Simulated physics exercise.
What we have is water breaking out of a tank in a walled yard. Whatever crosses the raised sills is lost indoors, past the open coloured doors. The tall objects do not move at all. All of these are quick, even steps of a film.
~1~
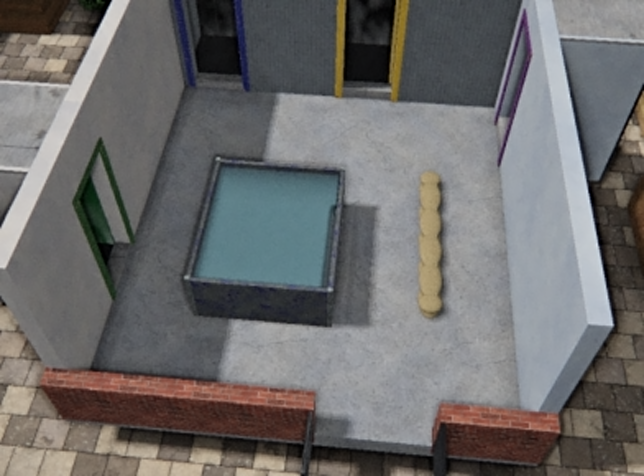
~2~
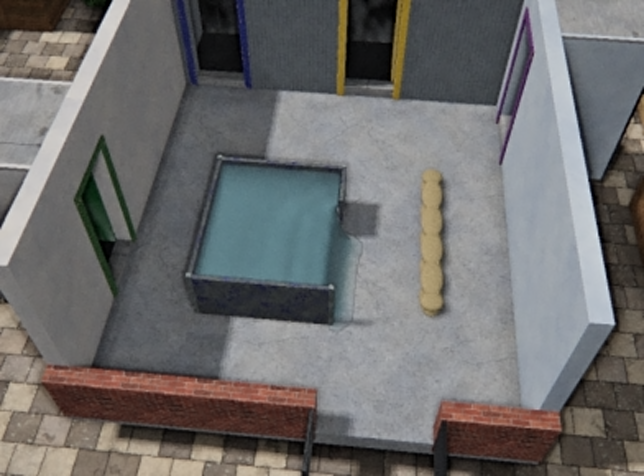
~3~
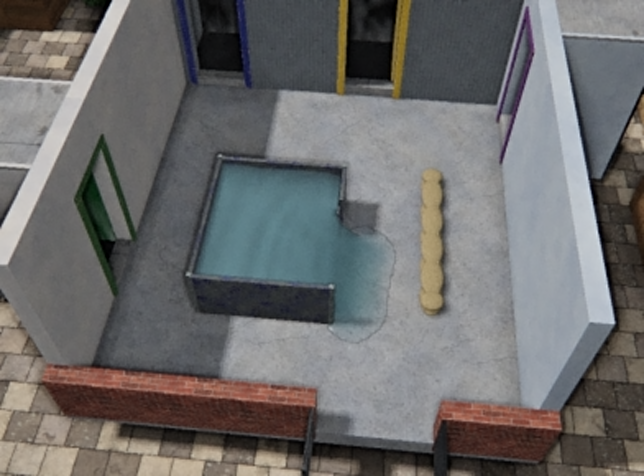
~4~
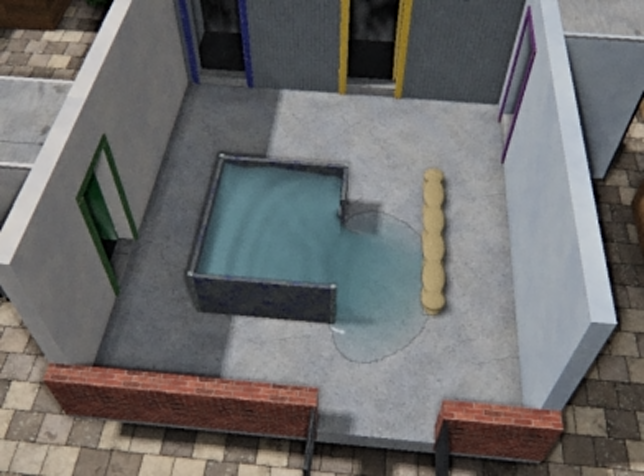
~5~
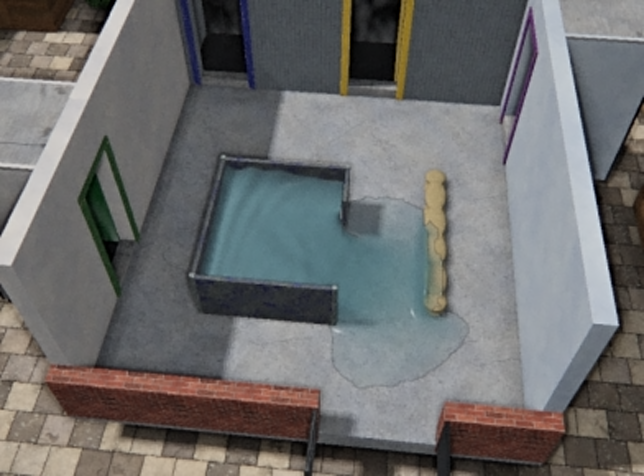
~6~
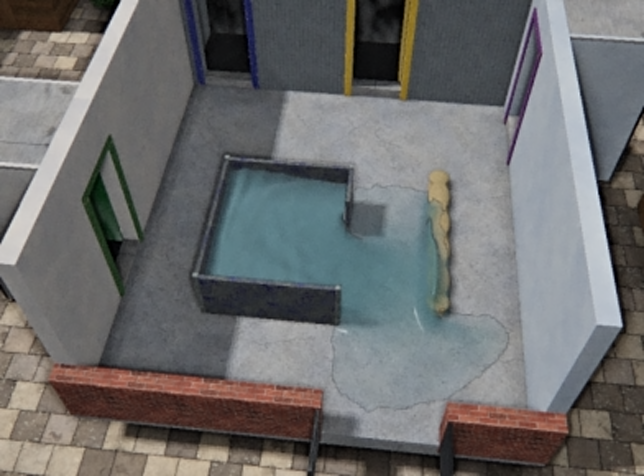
In a walled yard with green, blue, yellow and purple door and window surrounds, still water fills a dark square tank. Water breaks out through the tank's right side and spreads across the pale floor to the lumpy tan barrier, then runs along it and around its near end toward the lower right.
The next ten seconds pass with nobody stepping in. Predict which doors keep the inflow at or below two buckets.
As I see it, the blue door does not exceed two buckets. The yellow door does not exceed two buckets. The purple door does not exceed two buckets. The green door does not exceed two buckets.
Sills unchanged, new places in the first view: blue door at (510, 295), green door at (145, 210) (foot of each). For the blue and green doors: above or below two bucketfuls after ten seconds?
Note: Blue beats the limit, green does not reach the limit.
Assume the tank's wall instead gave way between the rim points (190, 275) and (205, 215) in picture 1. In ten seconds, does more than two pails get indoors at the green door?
The green one exceeds the limit.
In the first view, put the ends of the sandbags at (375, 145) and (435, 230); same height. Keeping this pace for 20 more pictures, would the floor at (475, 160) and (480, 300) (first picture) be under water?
In turn: Submerged, submerged.
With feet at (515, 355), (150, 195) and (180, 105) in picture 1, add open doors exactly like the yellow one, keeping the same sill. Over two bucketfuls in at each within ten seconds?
The first new doorway tops it, the second comes up short, the third comes up short.
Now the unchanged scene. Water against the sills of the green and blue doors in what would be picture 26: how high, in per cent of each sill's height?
The first is near 0 per cent, the second near 20 per cent.
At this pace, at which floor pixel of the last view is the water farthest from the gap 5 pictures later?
Farthest reach: About (436, 128).
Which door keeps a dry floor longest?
I'd go with the green door.
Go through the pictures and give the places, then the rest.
The first picture shows still water in the tank at (271, 224).
In the second picture, the front is at (333, 327), out from the gap at (334, 268).
In the third picture, water pours out at (334, 267) and has run to (378, 237).
In the fourth picture, water pours out at (335, 269) and has run to (422, 246).
In the fifth picture, water pours out at (337, 270) and has run to (461, 332).
In the sixth picture, the front is at (499, 347), out from the gap at (340, 270).
A moment on, water covers 35 % of the floor; the blue door not reached, the yellow door not reached, the purple door not reached, the green door not reached.
Next, water covers 45 % of the floor; the blue door not reached, the yellow door wet at the sill, nothing in, the purple door wet at the sill, nothing in, the green door not reached.
Then, water covers 60 % of the floor; the blue door wet at the sill, nothing in, the yellow door wet at the sill, nothing in, the purple door wet at the sill, nothing in, the green door not reached.
Later, water covers 70 % of the floor; the blue door wet at the sill, nothing in, the yellow door wet at the sill, nothing in, the purple door under two buckets in, the green door not reached.
In the end, water covers 90 % of the floor; the blue door wet at the sill, nothing in, the yellow door wet at the sill, nothing in, the purple door under two buckets in, the green door wet at the sill, nothing in.
